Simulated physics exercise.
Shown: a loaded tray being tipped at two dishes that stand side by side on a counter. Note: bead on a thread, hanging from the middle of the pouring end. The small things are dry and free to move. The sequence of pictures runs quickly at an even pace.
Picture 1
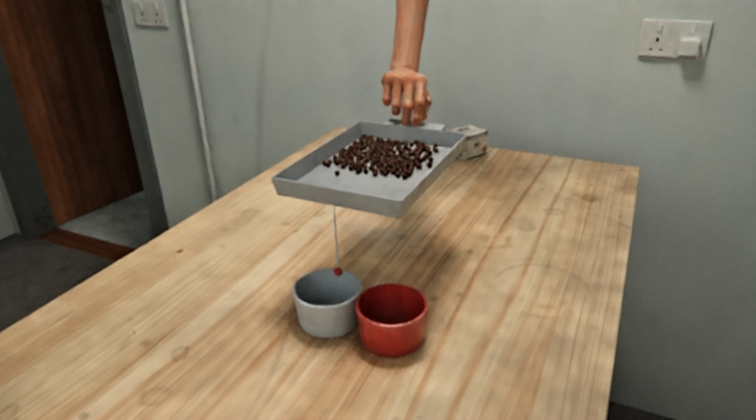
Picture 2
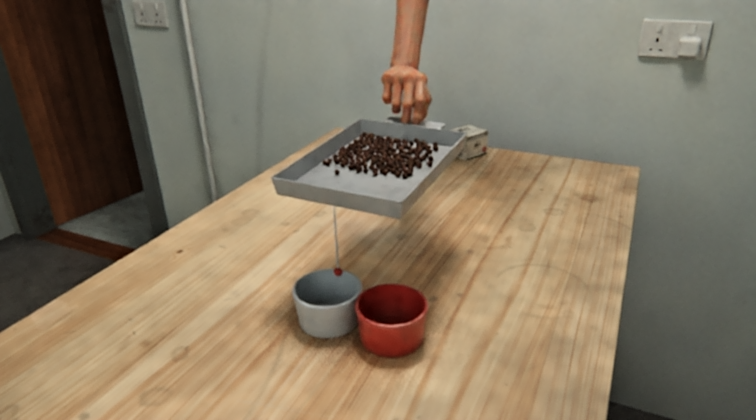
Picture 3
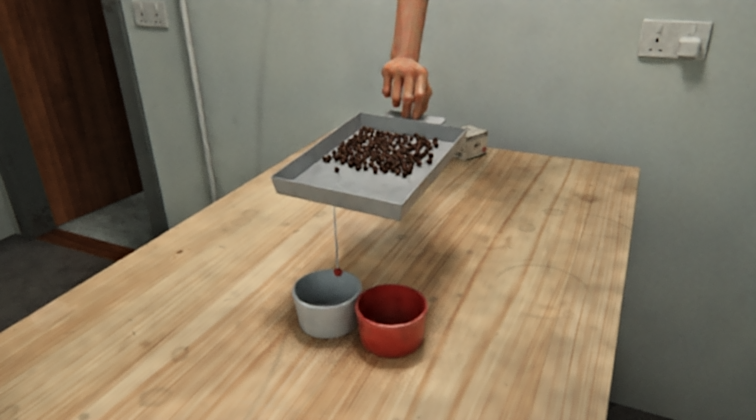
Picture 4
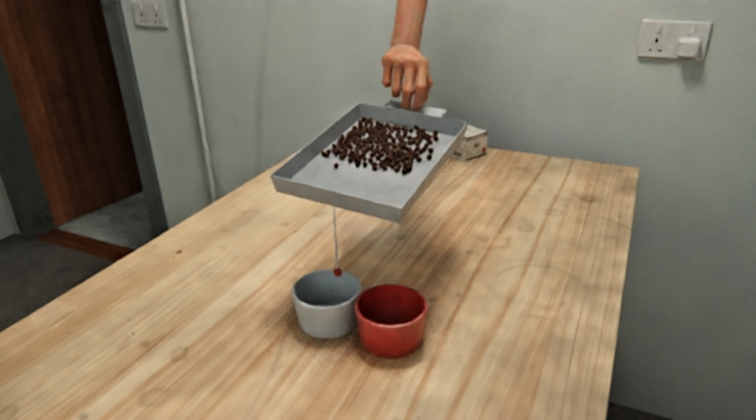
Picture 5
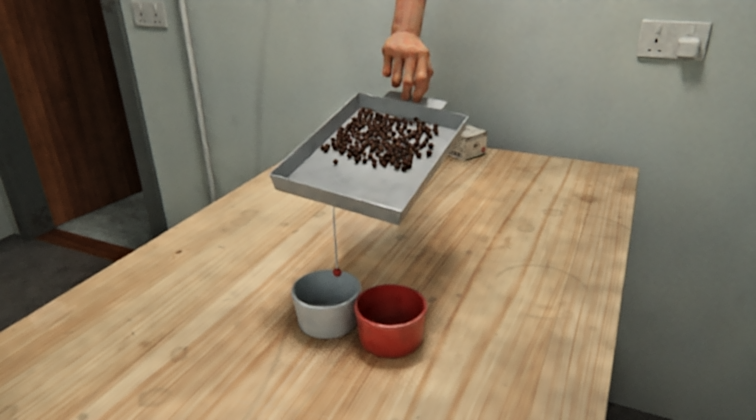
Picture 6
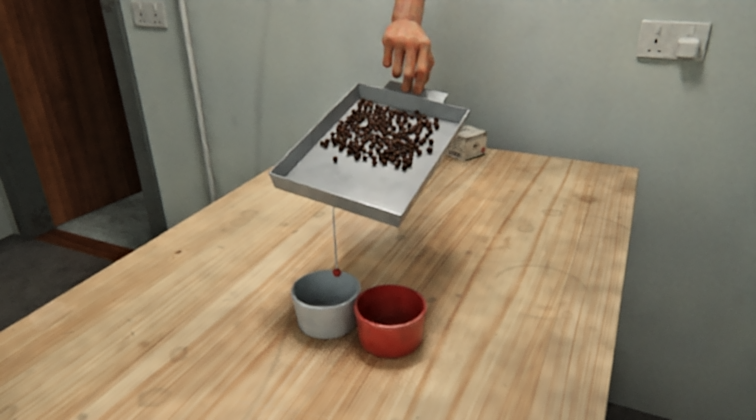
A hand reaches down from the top over a pale wooden table against a grey-green wall, seen from above at an angle, with a brown door at left. It grips the far end of a grey tray of small dark brown berries, a red bead hanging on a thread above a grey dish beside a red one. The hand steadily raises the tray's far end, tilting it toward the viewer and slightly rightward, while the camera stays still.
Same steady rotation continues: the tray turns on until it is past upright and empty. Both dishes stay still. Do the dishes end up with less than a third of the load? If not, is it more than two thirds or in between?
Over two parts in three.
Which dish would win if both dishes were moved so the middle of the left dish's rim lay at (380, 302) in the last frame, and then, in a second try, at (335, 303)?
The first setup gives the one at left, the second setup gives the one at right.
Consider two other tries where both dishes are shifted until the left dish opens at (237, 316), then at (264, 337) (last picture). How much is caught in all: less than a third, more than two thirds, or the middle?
Where the dishes stand first, below one third; where they stand second, below one third.
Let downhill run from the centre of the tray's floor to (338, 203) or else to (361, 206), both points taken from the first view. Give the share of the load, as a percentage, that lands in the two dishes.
The first try would leave around 30 per cent there, the second around 70 per cent.
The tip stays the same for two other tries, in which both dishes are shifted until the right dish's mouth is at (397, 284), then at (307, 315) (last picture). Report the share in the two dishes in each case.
You'd get 60 in a hundred the first time and 0 in a hundred the second.
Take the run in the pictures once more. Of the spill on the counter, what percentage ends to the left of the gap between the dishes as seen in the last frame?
About 40 percent of the spill.
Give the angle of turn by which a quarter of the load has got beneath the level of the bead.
At about 95°.
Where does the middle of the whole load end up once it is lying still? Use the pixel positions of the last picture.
About (392, 329).
Soon after the last picture, tray tipped steeply; nearly all on the tray; a stray few in the right dish; a stray few outside both; a small part in the air.
A little later, tray tipped right over; most on the tray; about a quarter in the right dish; a stray few outside both; a stray few in the air.
Later still, tray tipped past a quarter turn; nearly all in the right dish; a small part outside both.
At rest, tray tipped past a quarter turn; nearly all in the right dish; none in the left dish; a small part outside both.
